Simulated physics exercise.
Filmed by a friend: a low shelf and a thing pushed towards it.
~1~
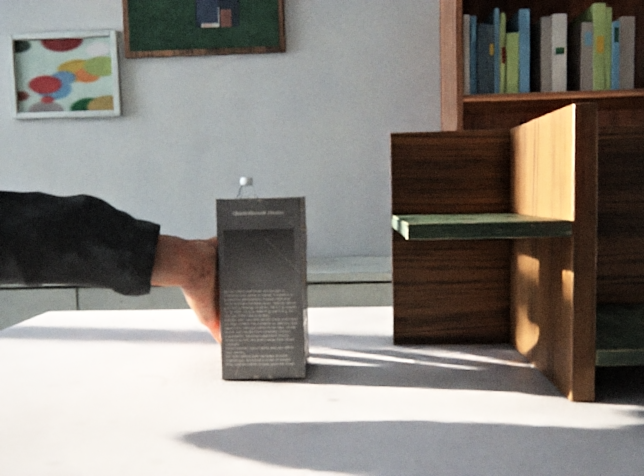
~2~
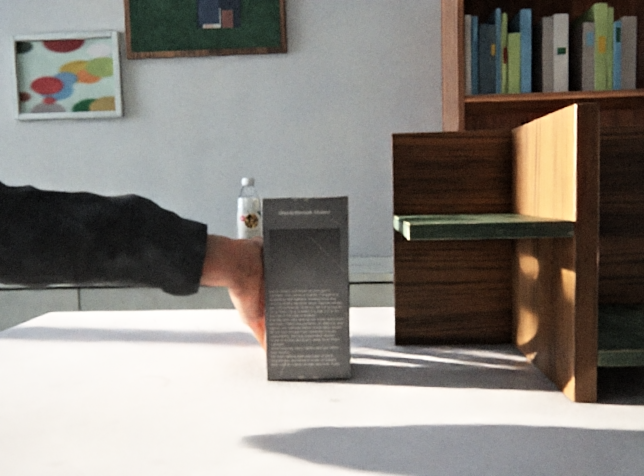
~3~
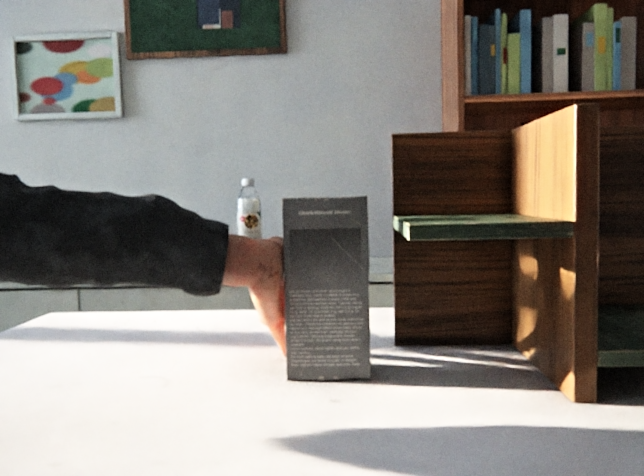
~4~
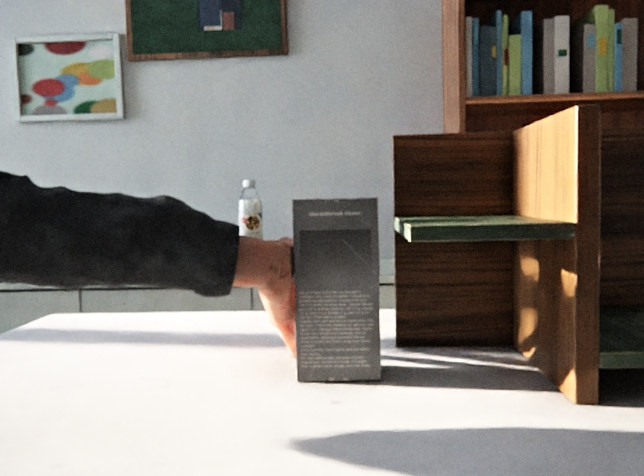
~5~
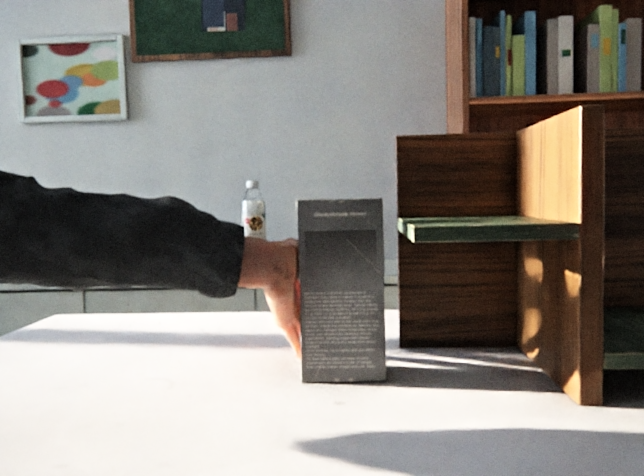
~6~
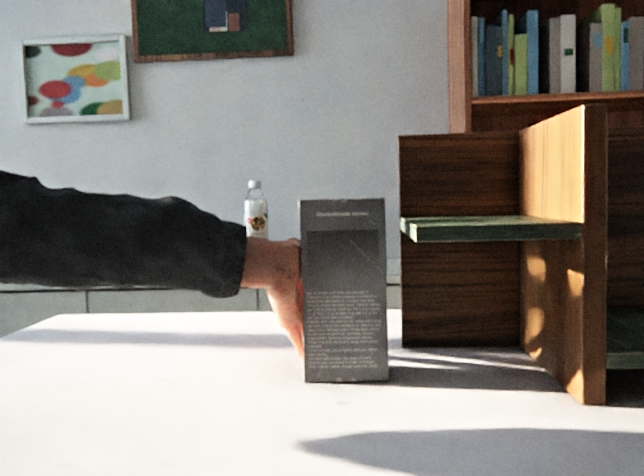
At first, a hand in a dark sleeve holds an upright grey carton on a white table, left of a wooden shelf. The hand slides the carton right, revealing more of a small bottle behind it. The movement then shrinks to slight shifts, with a gap still left before the shelf.
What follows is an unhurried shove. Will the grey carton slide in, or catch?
It snags.
Then, 0.20 s after the last picture, grey carton sliding up to the opening near (357, 287).
Then, 0.38 s after the last picture, grey carton stopped at the opening near (365, 287).
At rest, the grey carton is too tall, near (365, 287).
